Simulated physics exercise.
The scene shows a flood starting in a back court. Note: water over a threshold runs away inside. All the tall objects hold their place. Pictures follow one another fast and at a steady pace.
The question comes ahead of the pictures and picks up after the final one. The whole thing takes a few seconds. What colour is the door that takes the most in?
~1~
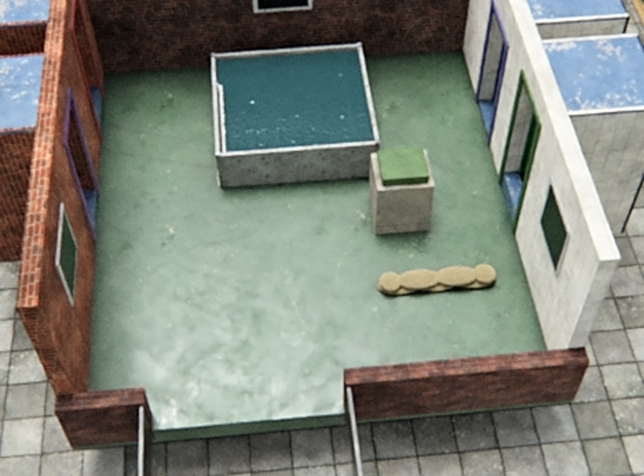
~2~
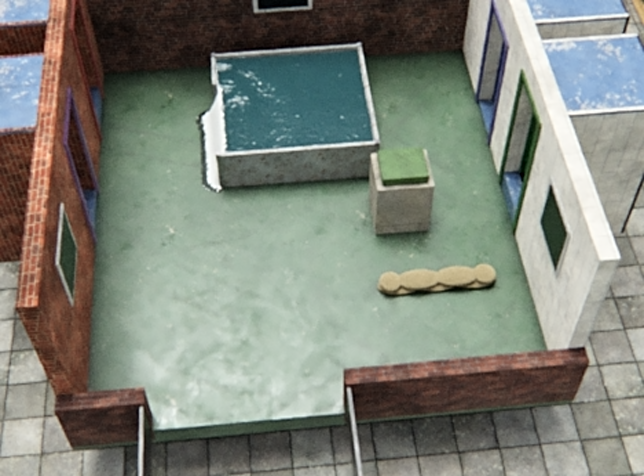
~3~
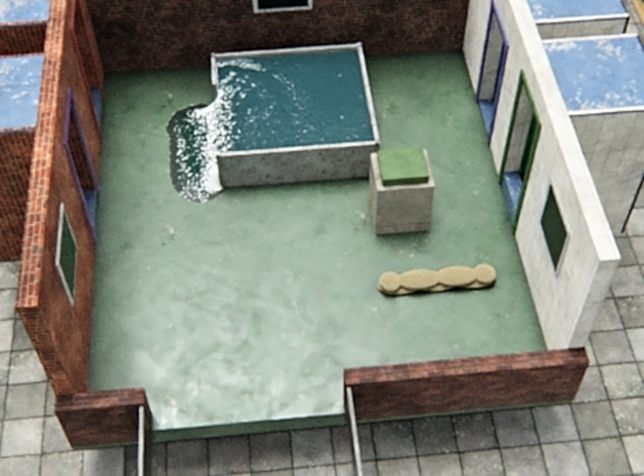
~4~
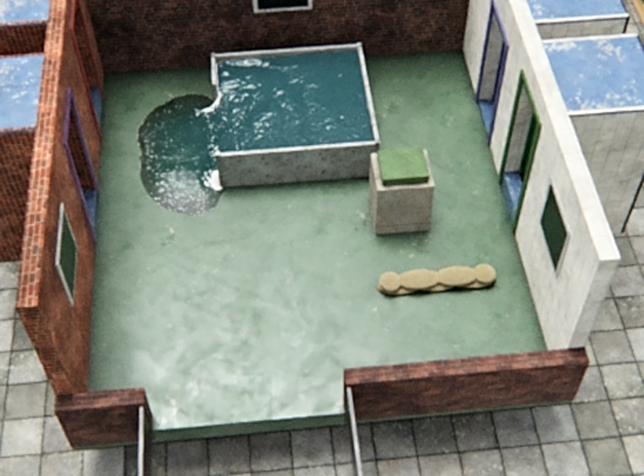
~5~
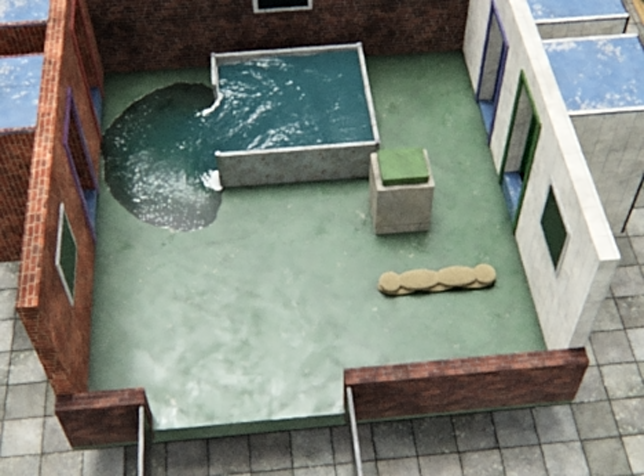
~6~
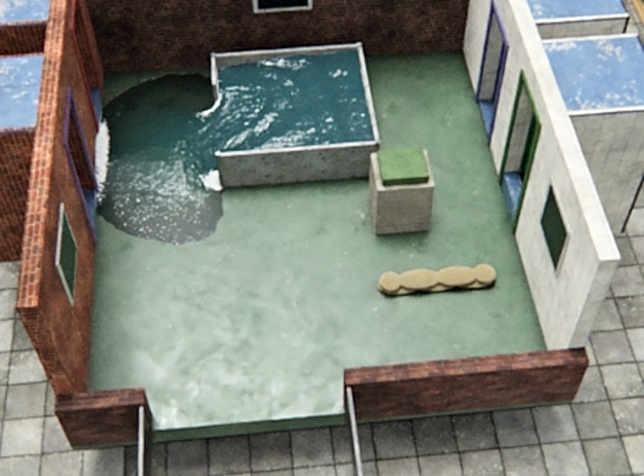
It is purple.
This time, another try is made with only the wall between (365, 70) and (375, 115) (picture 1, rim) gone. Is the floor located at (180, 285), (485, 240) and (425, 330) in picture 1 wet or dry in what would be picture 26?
In sequence the three spots come out still bare, then wetted, then still bare.
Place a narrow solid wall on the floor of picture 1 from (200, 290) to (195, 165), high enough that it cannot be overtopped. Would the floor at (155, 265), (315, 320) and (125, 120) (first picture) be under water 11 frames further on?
Spot by spot, my read is reached by the flood, then reached by the flood, then reached by the flood.
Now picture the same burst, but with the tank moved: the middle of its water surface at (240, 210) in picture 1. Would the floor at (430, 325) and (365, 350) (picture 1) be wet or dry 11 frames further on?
The first point is unwetted and the second is unwetted.
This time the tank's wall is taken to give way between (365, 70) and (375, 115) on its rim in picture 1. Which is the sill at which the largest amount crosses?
The blue one.
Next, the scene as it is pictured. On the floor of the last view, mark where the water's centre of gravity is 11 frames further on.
The water's centre sits above (218, 151).
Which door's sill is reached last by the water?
My pick is the green door.
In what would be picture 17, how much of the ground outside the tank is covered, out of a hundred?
About 25 per cent.
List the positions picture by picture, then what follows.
In the first frame, the tank at (292, 101) is whole and still.
In the second frame, water pours out at (221, 140) and has run to (208, 114).
In the third frame, water pours out at (221, 141) and has run to (183, 113).
In the fourth frame, water pours out at (221, 142) and has run to (155, 115).
In the fifth frame, water pours out at (221, 142) and has run to (108, 136).
In the sixth frame, the front is at (98, 207), out from the gap at (221, 142).
A moment on, water covers 20 % of the floor; purple door a trickle in, green door not reached, blue door not reached, red door wet at the sill, nothing in.
Next, water covers 25 % of the floor; purple door a lot in, green door not reached, blue door not reached, red door a trickle in.
Then, water covers 40 % of the floor; purple door a lot in, green door not reached, blue door not reached, red door a trickle in.
Later, water covers 60 % of the floor; purple door a lot in, green door wet at the sill, nothing in, blue door wet at the sill, nothing in, red door a trickle in.
In the end, water covers 85 % of the floor; purple door a lot in, green door wet at the sill, nothing in, blue door wet at the sill, nothing in, red door a trickle in; the purple door has let in the most.
